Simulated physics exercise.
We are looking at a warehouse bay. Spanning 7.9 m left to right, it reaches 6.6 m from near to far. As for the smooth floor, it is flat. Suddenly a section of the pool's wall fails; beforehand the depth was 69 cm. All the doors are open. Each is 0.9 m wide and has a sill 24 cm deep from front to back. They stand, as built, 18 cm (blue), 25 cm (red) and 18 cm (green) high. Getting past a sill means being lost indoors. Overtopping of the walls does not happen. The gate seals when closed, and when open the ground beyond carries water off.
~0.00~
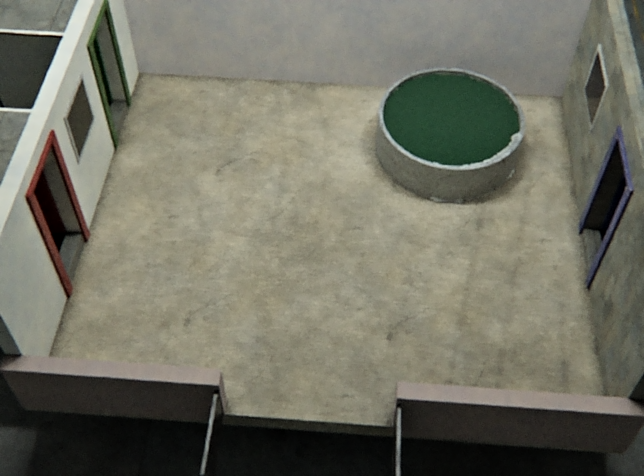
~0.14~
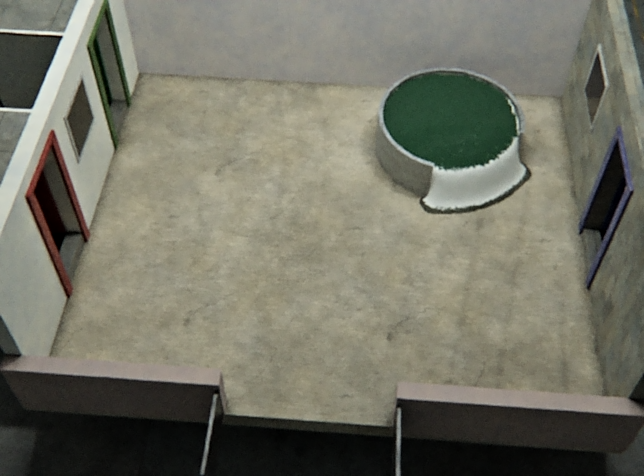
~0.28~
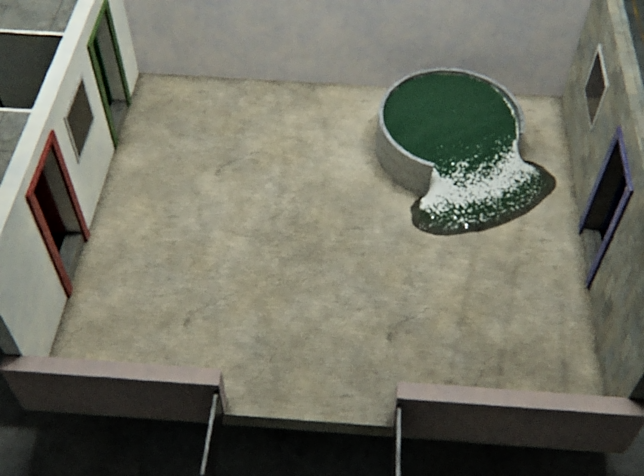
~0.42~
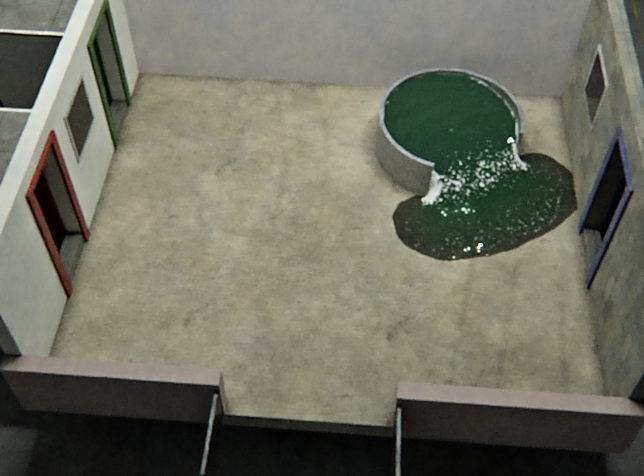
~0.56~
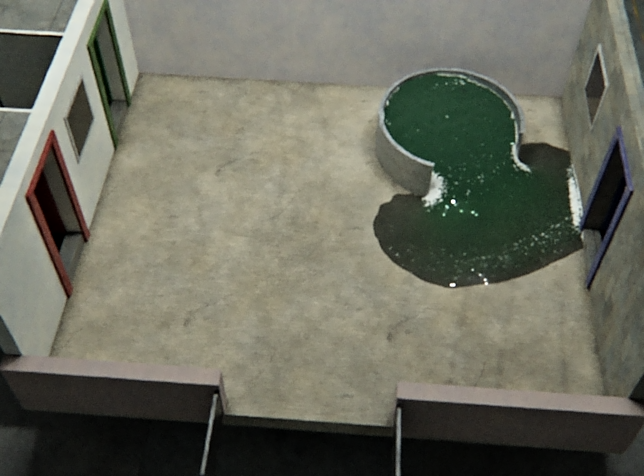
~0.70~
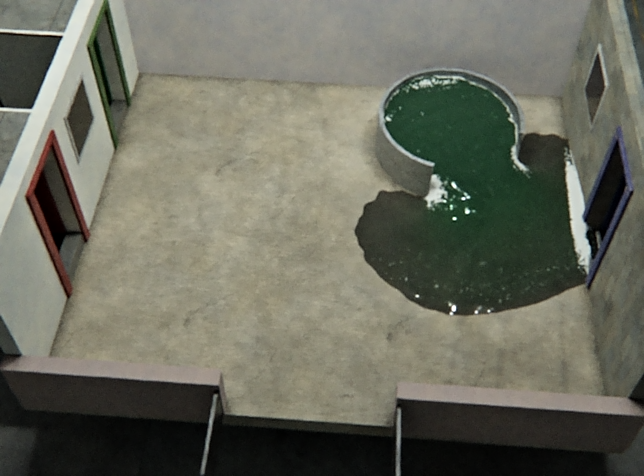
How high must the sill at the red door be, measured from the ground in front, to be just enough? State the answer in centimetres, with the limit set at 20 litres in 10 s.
About 8 cm.
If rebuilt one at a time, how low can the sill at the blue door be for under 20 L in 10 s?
The blue door needs around 23 cm.
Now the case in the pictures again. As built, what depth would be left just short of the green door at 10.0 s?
Roughly 5.0 cm deep.
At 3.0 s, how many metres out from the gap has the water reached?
Close to 5.0 metres, I'd say.
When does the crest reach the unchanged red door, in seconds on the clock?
Around 5.5 seconds.
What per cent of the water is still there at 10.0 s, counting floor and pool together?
Close to 86 in a hundred.
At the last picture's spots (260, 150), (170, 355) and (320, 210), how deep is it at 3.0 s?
Around 0 cm, 0 cm and 0 cm.
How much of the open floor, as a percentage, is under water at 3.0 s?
35 %.
After 1.4 s water covers 30 % of the floor, deepest (33 cm) near (571, 221); it has not reached the red door.
After 3.0 s water covers 35 % of the floor, deepest (39 cm) near (586, 424); it has not reached the red door.
After 10.0 s water covers 95 % of the floor, deepest (12 cm) near (134, 89); 8 cm at the red door, 0 litres in over its 25 cm sill.
At the red door as built, the water arrived by 5.2 s and peaked near 14 cm at 5.6 s.
With a sill of 6.5 cm, 38 litres would have come in within the 10 s; with 9 cm, 12 litres. So under 20 litres takes about 8 cm.
